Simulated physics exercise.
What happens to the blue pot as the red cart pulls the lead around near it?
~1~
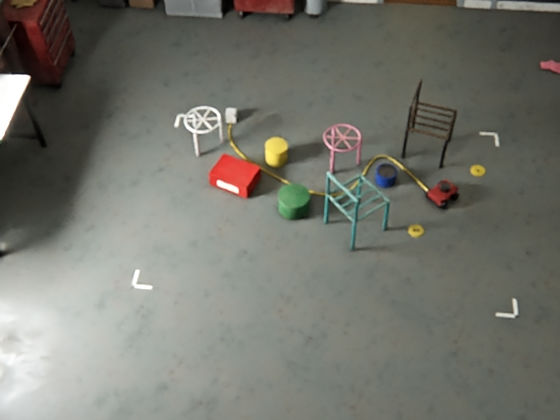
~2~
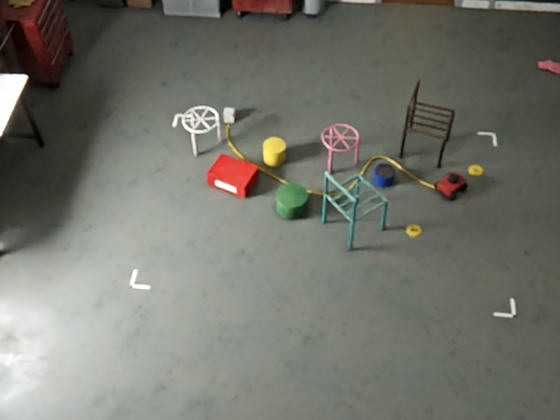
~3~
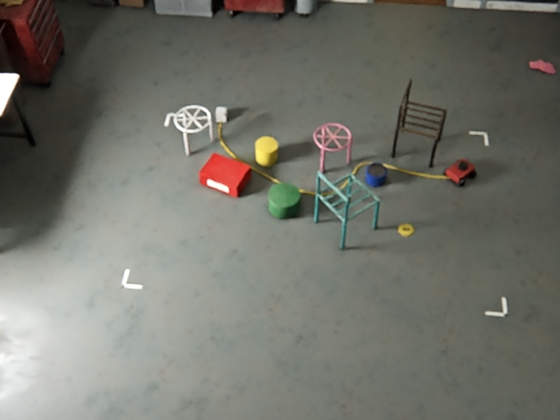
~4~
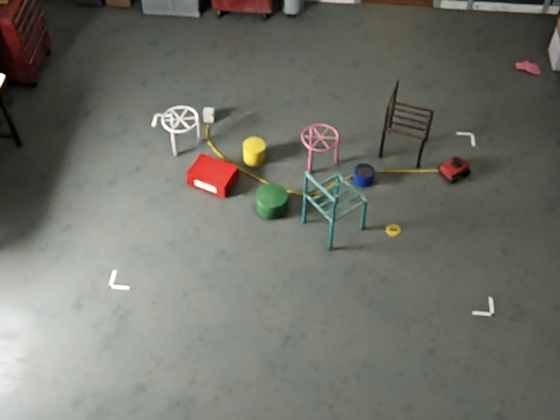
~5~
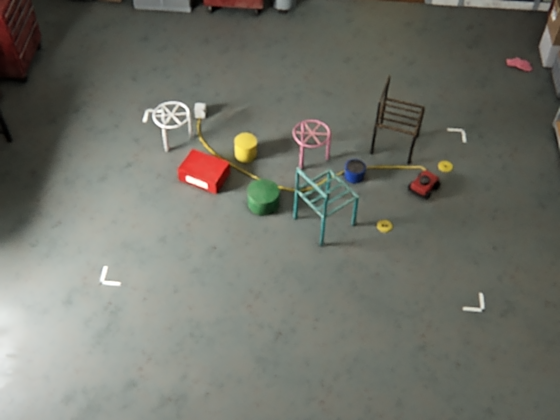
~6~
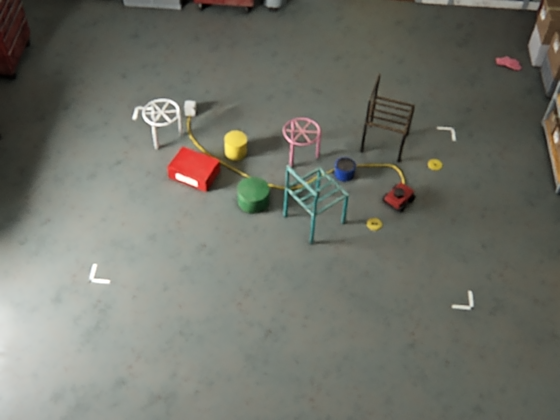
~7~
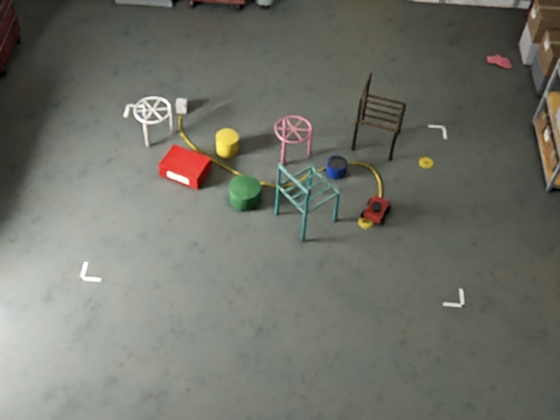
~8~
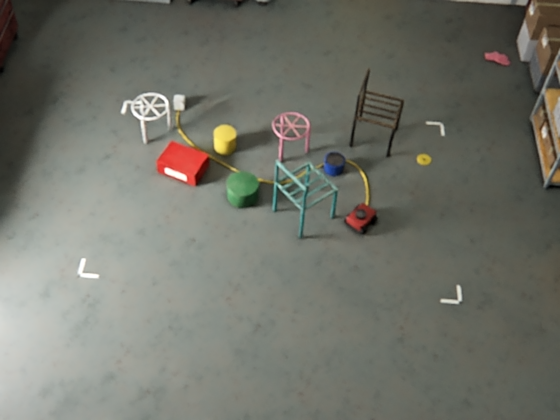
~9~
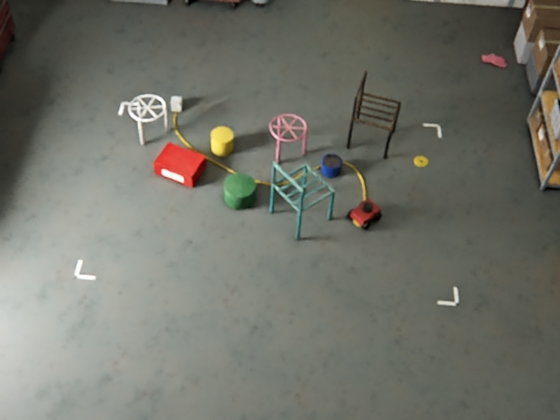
The blue pot hardly stirs, staying practically where it was between the teal and black chairs.
